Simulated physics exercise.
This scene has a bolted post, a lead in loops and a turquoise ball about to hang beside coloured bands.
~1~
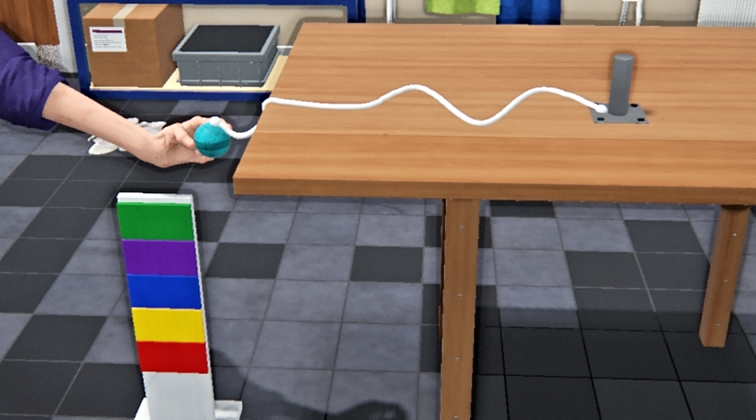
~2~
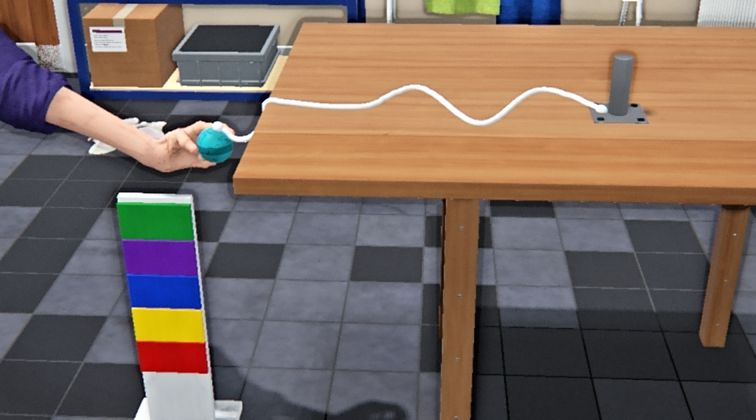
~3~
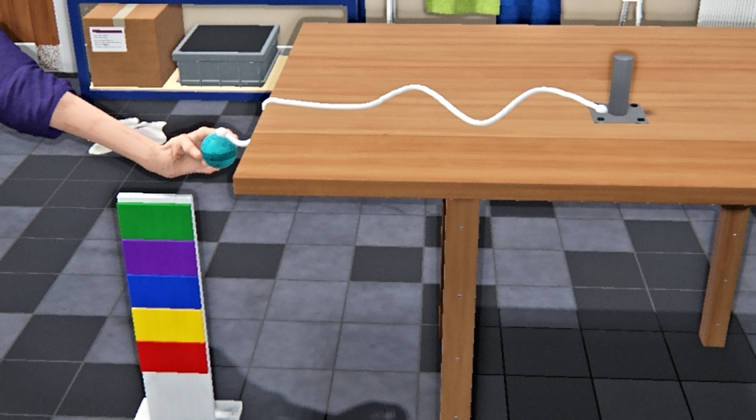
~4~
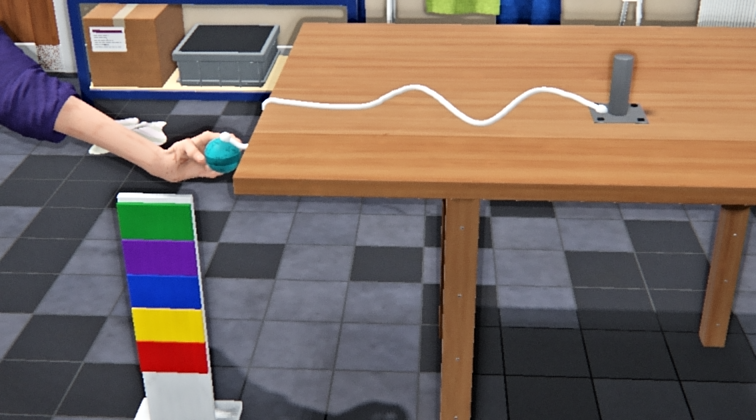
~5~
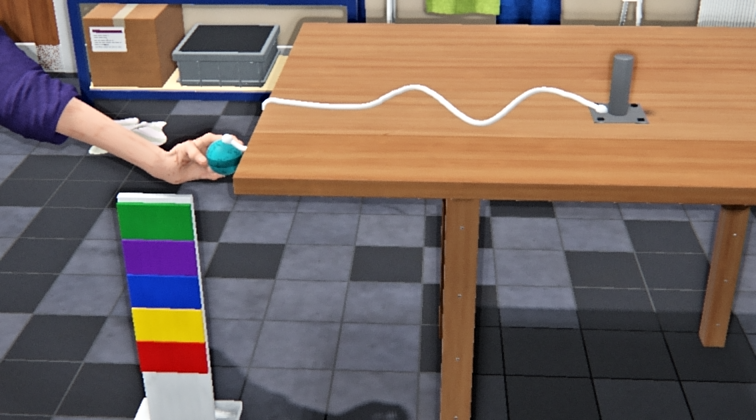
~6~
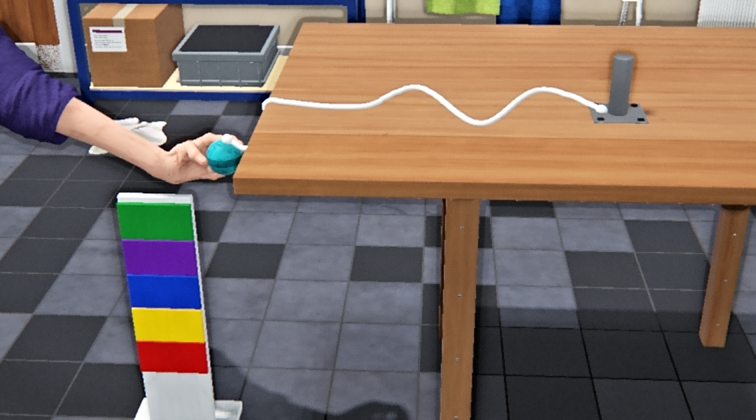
A hand holding a turquoise ball on a white cord lowers it slightly beside a table.
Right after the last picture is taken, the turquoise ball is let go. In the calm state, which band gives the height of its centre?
The yellow band gives it.
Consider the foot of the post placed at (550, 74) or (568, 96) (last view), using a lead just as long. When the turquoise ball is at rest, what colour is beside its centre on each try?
Going case by case, it's red and then red.
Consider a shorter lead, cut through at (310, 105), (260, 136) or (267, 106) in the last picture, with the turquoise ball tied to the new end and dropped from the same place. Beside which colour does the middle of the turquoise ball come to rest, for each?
In that order: Green; blue; purple.
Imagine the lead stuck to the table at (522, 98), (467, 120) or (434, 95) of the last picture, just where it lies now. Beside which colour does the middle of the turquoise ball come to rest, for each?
Taking the three tries in turn, you'd get blue, purple and green.
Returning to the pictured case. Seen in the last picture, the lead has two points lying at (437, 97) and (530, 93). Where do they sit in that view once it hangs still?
I'd say about (311, 104) for one and about (500, 109) for the other.
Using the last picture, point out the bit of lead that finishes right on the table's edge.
That spot is near (403, 90).
A little later, ball near (252, 322); level with yellow.
Next, ball near (299, 339); level with yellow.
When it is over, ball near (282, 338); level with yellow. At yellow.
